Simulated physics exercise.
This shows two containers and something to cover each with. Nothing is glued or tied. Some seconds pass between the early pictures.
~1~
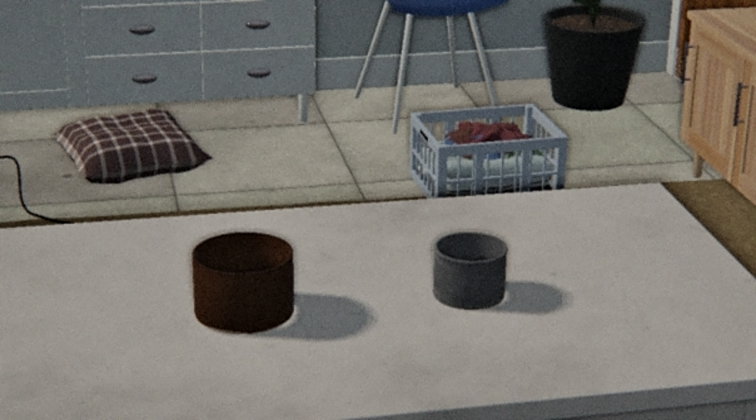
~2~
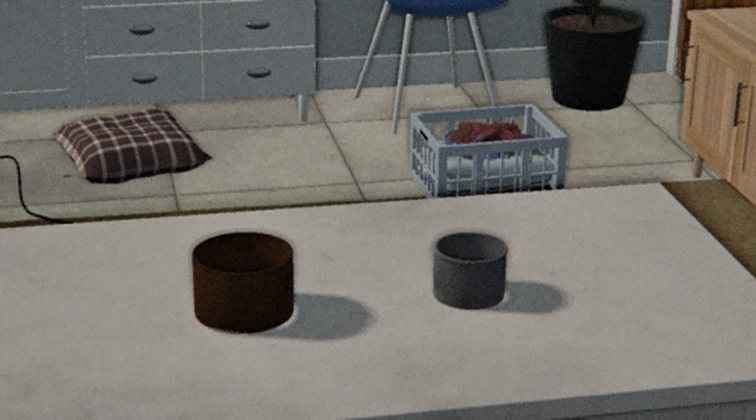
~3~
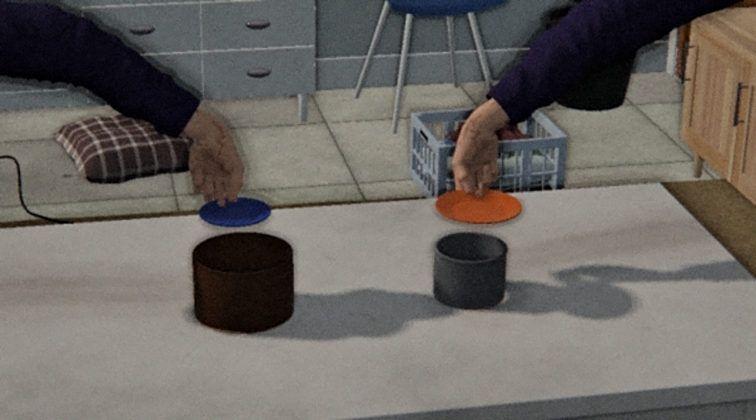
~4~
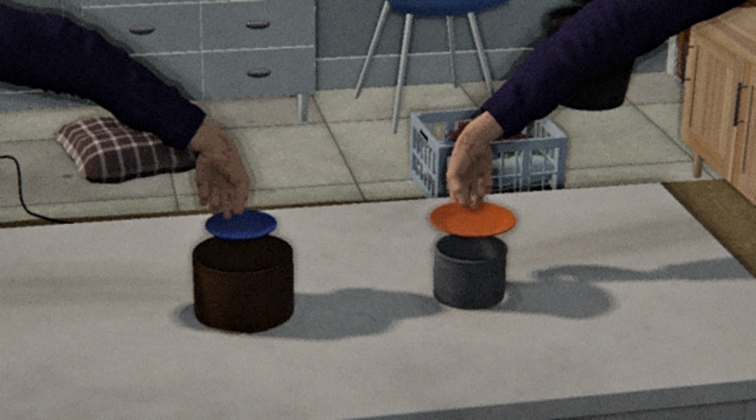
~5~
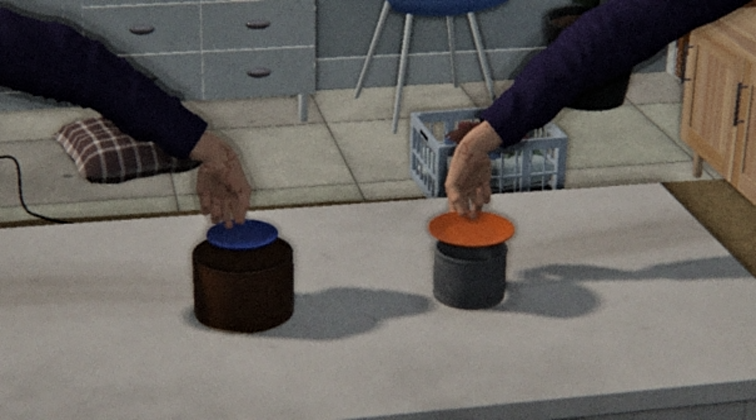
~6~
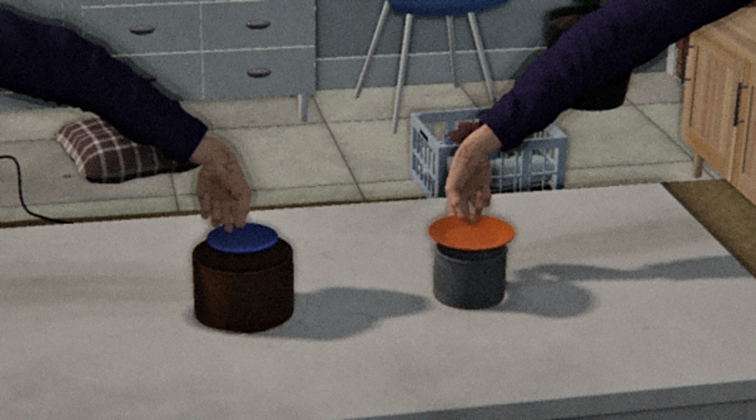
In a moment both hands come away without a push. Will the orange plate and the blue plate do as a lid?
The orange plate covers the opening; the blue plate drops inside.
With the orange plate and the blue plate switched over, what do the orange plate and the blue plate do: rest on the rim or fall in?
The orange plate sinks inside; the blue plate rests on the rim.
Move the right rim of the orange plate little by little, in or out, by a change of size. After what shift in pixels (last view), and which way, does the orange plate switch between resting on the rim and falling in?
A shift of 8 pixels, going left.
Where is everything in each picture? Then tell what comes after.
The first frame shows right beaker (470, 270).
The second frame shows left jug (244, 283).
The third frame shows still on the way; orange plate (479, 209); right beaker (470, 270).
The fourth frame shows still on the way; blue plate (241, 227); left jug (244, 283).
The fifth frame shows still on the way; orange plate (471, 232); right beaker (470, 270).
The sixth frame shows in place, still held; orange plate (471, 235); blue plate (242, 240); left jug (244, 283).
Then, 0.14 s later than the last frame, orange plate moving near (471, 241); blue plate shifted a little near (243, 268).
When it is over, the orange plate works as a lid, near (471, 243); the blue plate slips past the rim, near (244, 306).
